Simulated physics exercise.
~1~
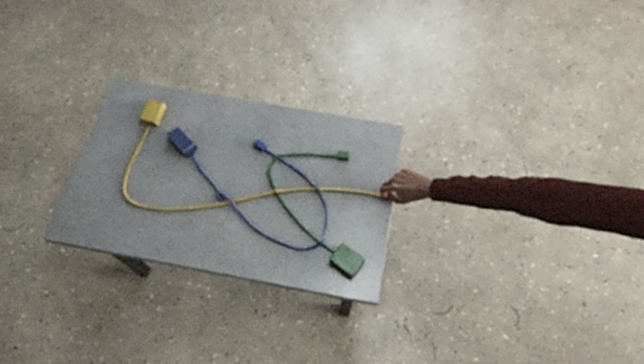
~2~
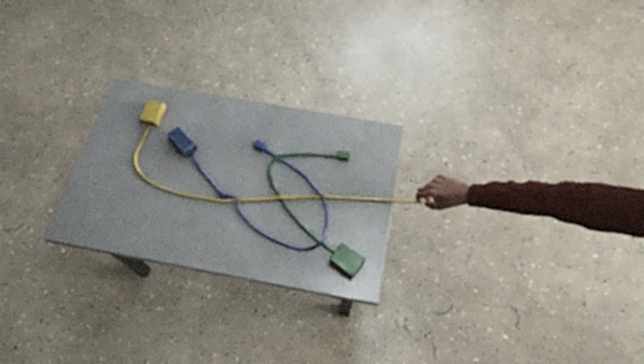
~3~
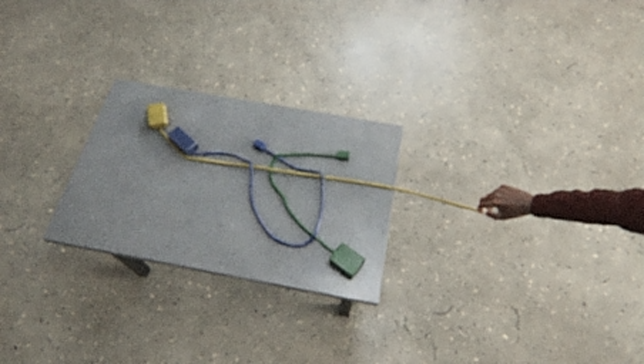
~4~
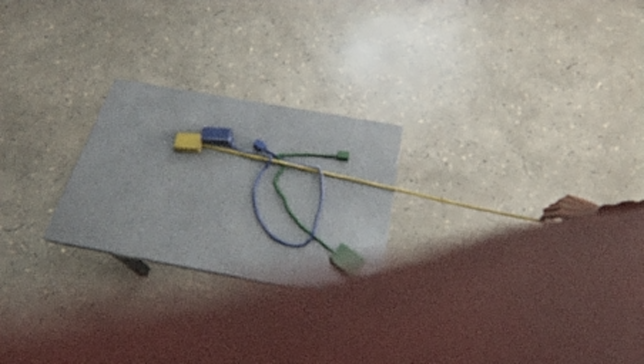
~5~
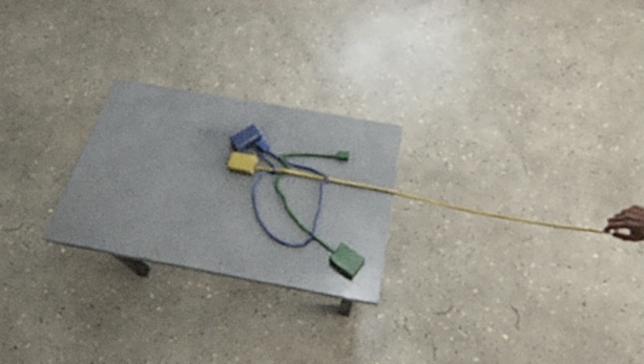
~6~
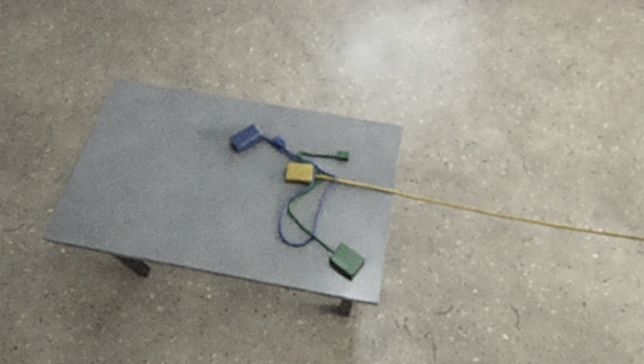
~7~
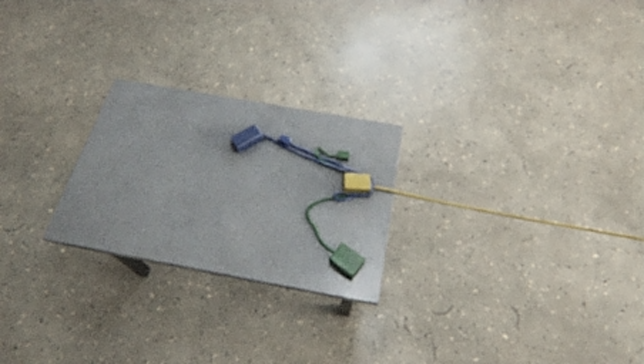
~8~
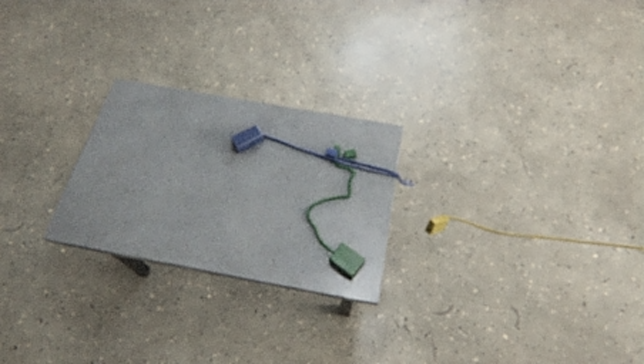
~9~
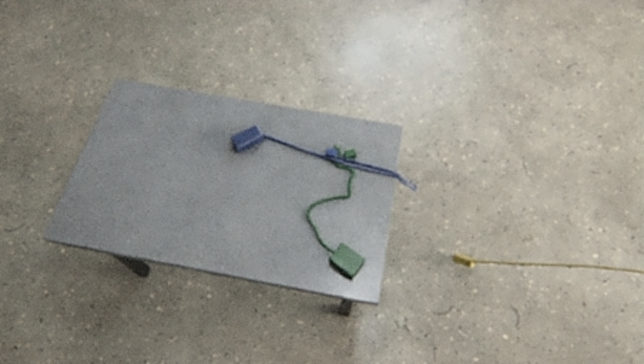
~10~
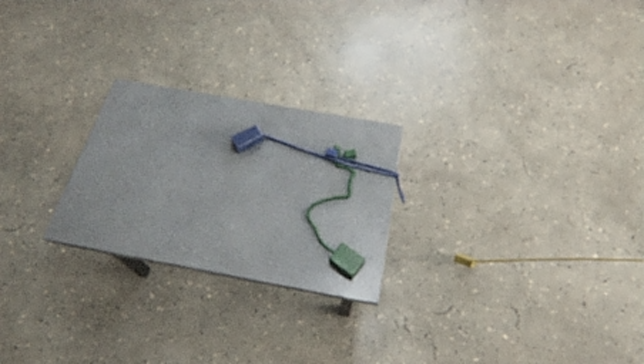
On a grey table, a hand pulling a yellow cable rightwards off the edge, dragging the blue one along, green charger staying.
